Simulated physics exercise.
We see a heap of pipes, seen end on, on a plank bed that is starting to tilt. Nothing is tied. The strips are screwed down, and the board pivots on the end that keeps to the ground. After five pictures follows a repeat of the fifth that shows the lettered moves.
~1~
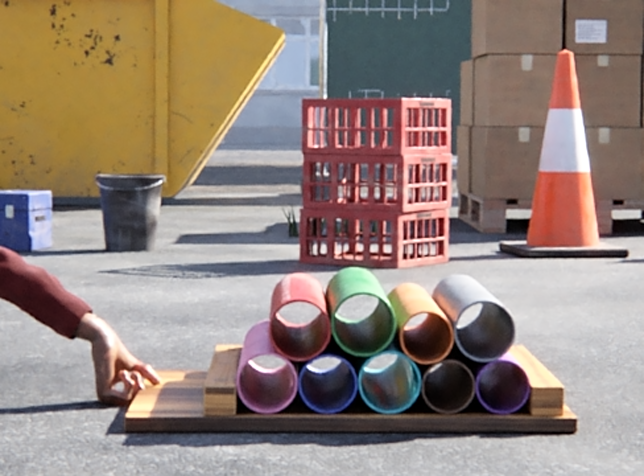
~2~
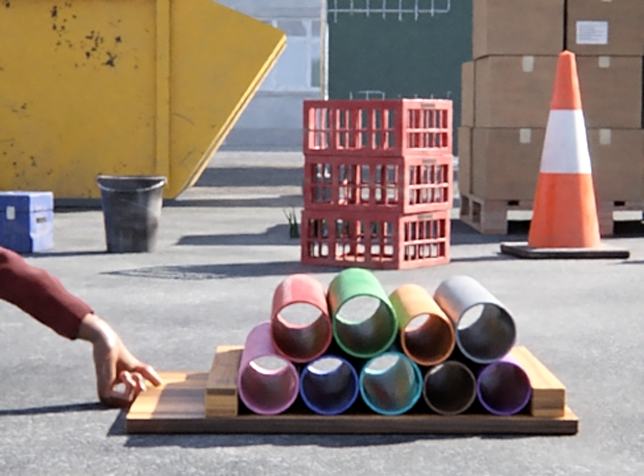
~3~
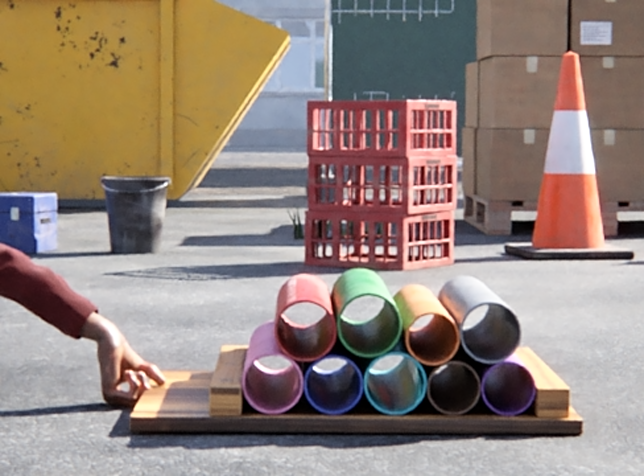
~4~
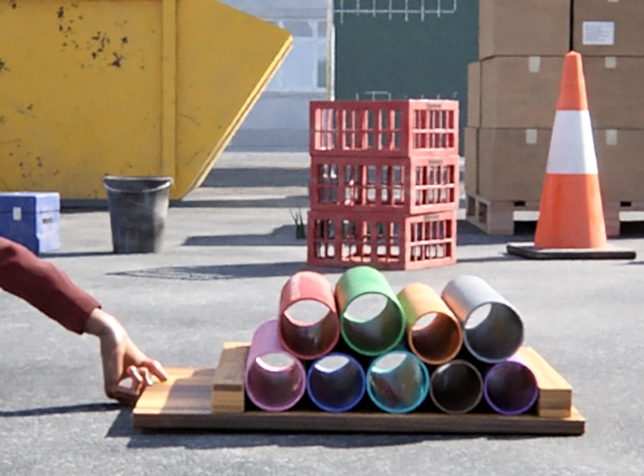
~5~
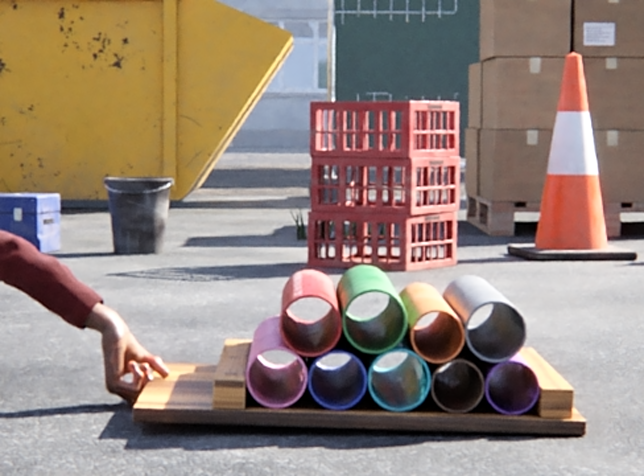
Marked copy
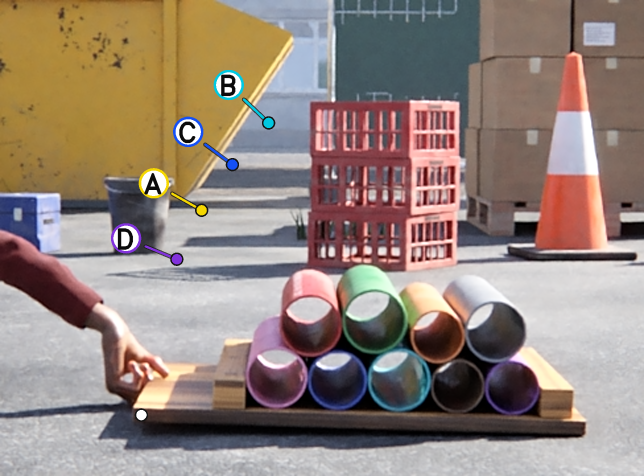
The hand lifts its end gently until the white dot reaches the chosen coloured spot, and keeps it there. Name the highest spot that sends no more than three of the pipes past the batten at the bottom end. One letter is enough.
It can be raised to D.
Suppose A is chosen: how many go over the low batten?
With A, four.
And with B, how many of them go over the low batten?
At B the number is four.
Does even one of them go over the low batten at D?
At D: Yes.
On the marked copy, A at (202, 210); B at (268, 123); C at (232, 165); D at (177, 259); the white dot at (142, 415).
Following D. Soon after the start, board at 15°.
Later, board at 22°.
In the end, board at 22°, one over the low batten (grey).
As for the rest, A four over the low batten (orange, red, green, grey); B four over the low batten (orange, red, green, grey); C four over the low batten (orange, red, green, grey).
